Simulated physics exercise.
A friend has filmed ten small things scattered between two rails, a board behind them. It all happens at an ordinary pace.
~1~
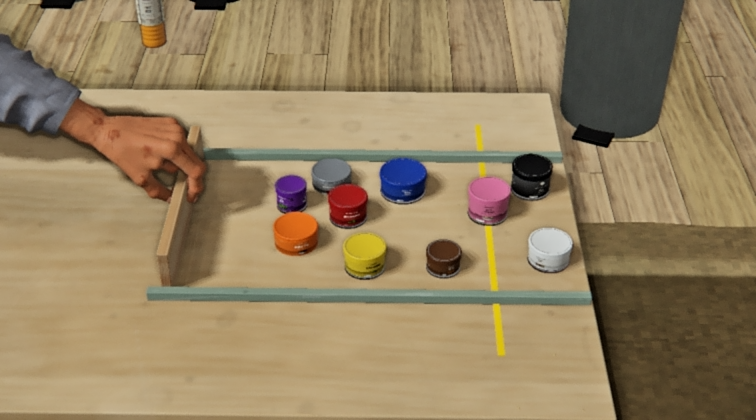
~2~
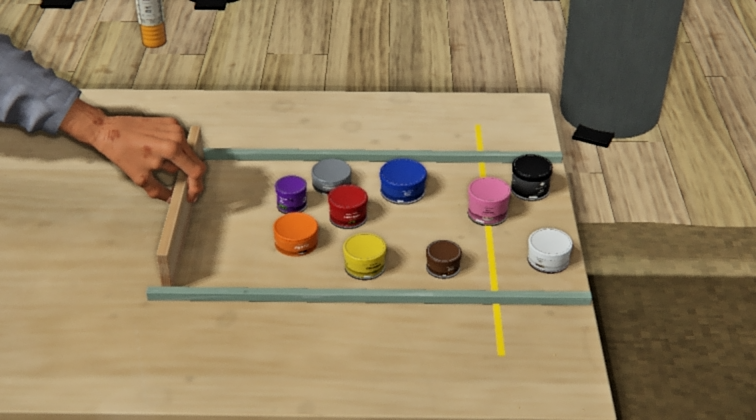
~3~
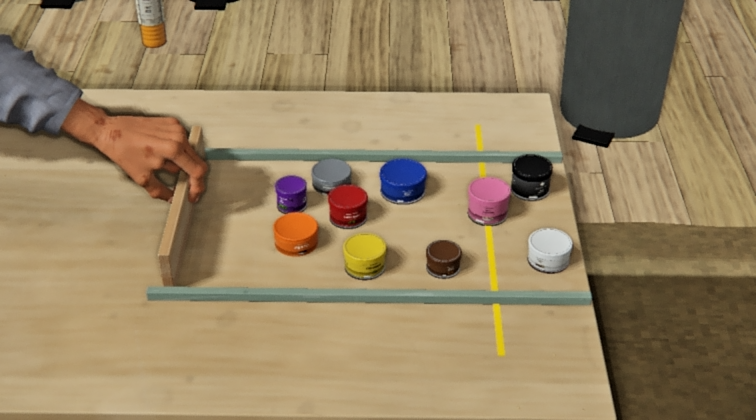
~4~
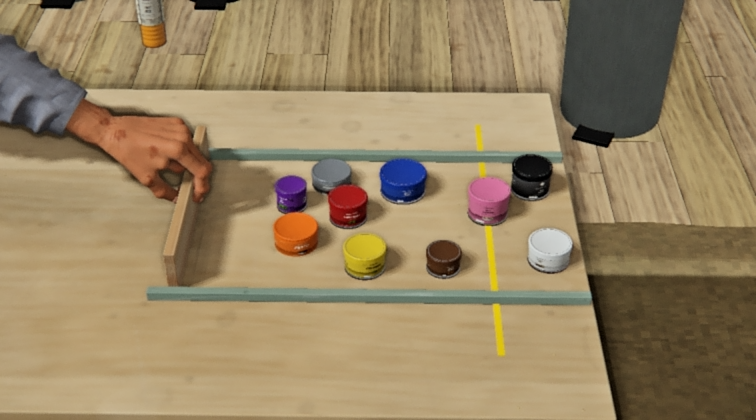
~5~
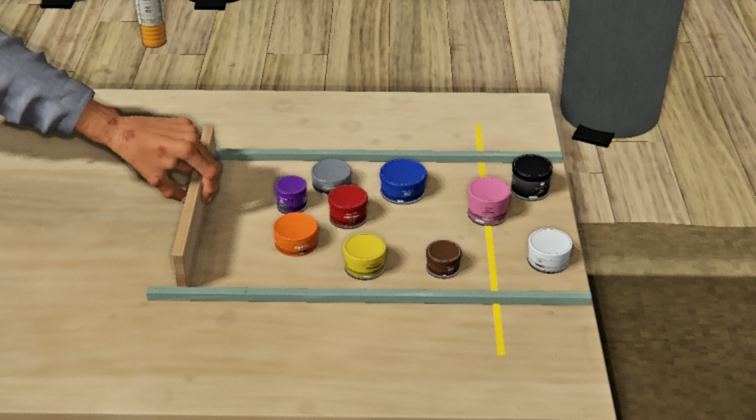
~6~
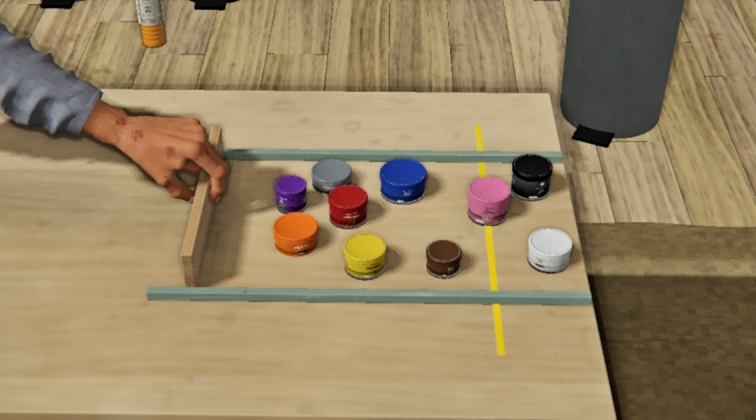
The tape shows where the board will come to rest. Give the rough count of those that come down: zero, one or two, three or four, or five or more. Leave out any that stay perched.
The number that fall off is one or two.
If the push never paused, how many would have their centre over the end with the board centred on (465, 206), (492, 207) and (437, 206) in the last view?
Past the end: 0, 1 and 0.
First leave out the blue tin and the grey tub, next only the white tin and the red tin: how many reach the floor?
It would be 0 and 0.
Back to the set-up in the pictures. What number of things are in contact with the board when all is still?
5 of them.
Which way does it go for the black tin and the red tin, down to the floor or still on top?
The black tin falls, the red tin survives.
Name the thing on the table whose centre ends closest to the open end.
The white tin.
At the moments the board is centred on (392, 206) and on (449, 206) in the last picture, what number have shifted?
By then 7, and 9.
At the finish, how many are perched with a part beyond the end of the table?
That would be 1.
Soon after, none off yet; white tin at rest near (549, 251); black tin at rest near (531, 177); pink pot at rest near (489, 202).
In the end, the number that fall off is one or two; gone, black tin.
